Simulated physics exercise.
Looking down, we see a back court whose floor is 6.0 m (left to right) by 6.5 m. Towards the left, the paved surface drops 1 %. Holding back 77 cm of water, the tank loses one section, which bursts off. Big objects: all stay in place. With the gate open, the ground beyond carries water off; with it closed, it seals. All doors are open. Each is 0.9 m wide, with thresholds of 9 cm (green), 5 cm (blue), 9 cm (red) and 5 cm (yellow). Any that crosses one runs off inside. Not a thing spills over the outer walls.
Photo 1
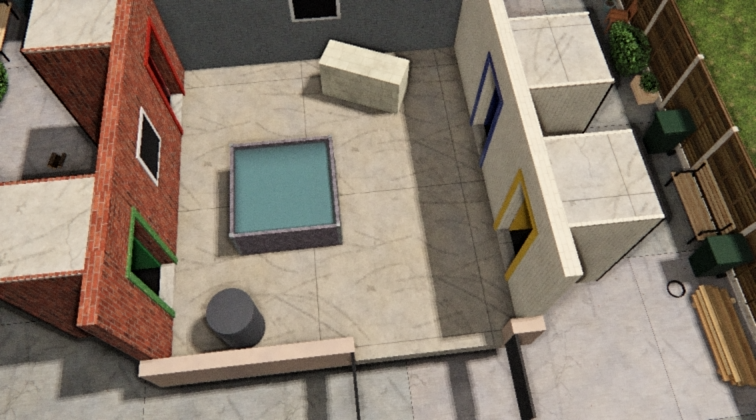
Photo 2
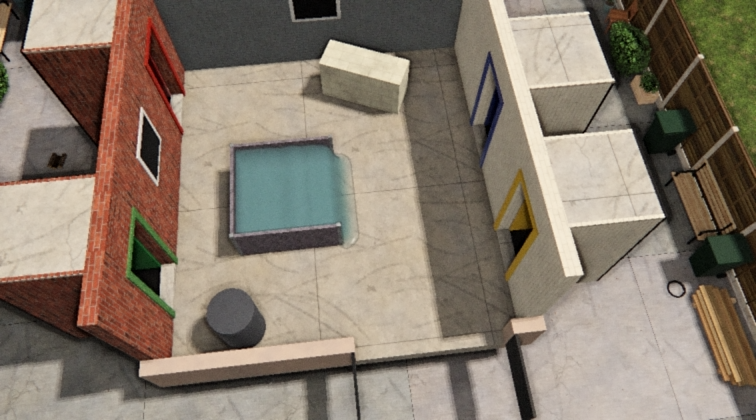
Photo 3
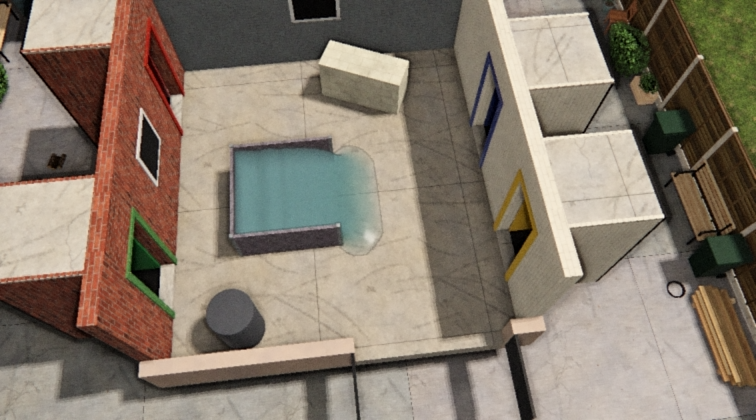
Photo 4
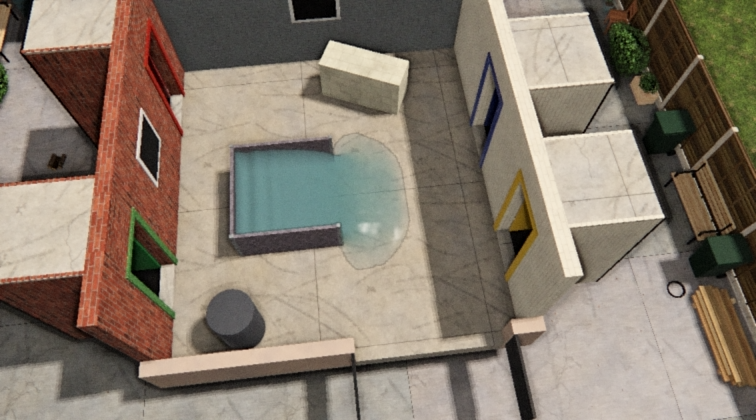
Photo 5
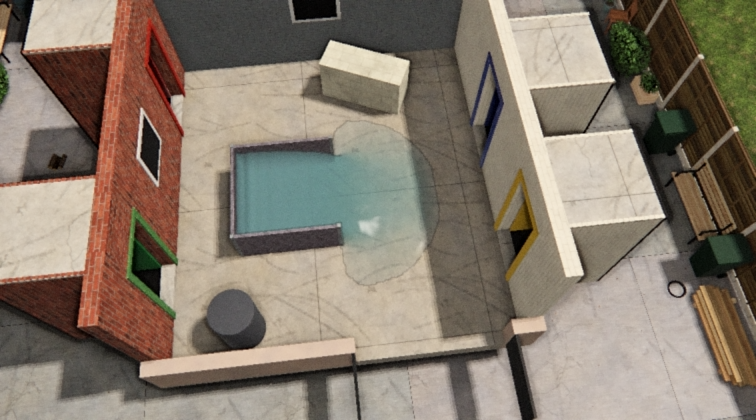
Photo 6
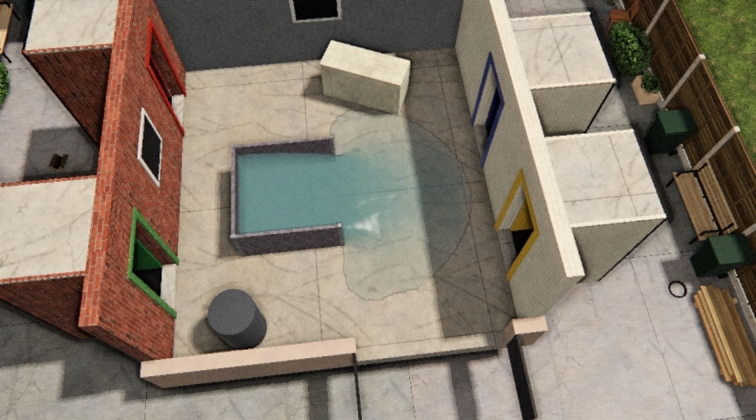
In a paved courtyard between a brick wall and a pale wall, the right side of a square water tank gave way, and water poured out and spread rightward across the floor in a widening, rounded sheet.
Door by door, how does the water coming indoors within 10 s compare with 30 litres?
At the green door it looks set to land under the limit. At the blue door it looks set to land over the limit. At the red door it looks set to land under the limit. At the yellow door it looks set to land over the limit.
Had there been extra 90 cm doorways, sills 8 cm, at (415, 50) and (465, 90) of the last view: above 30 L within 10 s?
Taking them in order, the first is too much and the second too much.
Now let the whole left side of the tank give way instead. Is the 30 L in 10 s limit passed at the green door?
Against that limit: Green over.
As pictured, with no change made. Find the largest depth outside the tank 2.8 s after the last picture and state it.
It tops out at some 24 cm.
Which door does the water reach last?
That would be the green door.
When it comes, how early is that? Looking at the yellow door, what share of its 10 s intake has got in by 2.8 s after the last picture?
About 85%.
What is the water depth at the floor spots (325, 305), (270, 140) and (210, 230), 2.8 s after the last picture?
Roughly 0, 0, 0 cm.
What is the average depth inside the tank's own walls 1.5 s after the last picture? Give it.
Depth, averaged: Around 20 centimetres.
Then, 0.7 s after the last picture water covers 35 % of the floor and is deepest (38 cm) near (484, 194); green door not reached, blue door 18 cm at the sill, 47 L in, red door not reached, yellow door 17 cm at the sill, 16 L in.
Then, 1.5 s after the last picture water covers 40 % of the floor and is deepest (36 cm) near (514, 328); green door not reached, blue door 26 cm at the sill, 174 L in, red door not reached, yellow door 21 cm at the sill, 92 L in.
Then, 2.8 s after the last picture water covers 50 % of the floor and is deepest (24 cm) near (454, 60); green door not reached, blue door 15 cm at the sill, 288 L in, red door not reached, yellow door 13 cm at the sill, 166 L in.
Then, 5.3 s after the last picture water covers 70 % of the floor and is deepest (16 cm) near (364, 56); green door not reached, blue door 6 cm at the sill, 333 L in, red door 10 cm at the sill, 0 L in, yellow door 7 cm at the sill, 195 L in.
Then, 9.3 s after the last picture water covers 95 % of the floor and is deepest (8 cm) near (186, 78); green door 3 cm at the sill, 0 L in, blue door 4 cm at the sill, 335 L in, red door 7 cm at the sill, 2 L in, yellow door 2 cm at the sill, 198 L in.
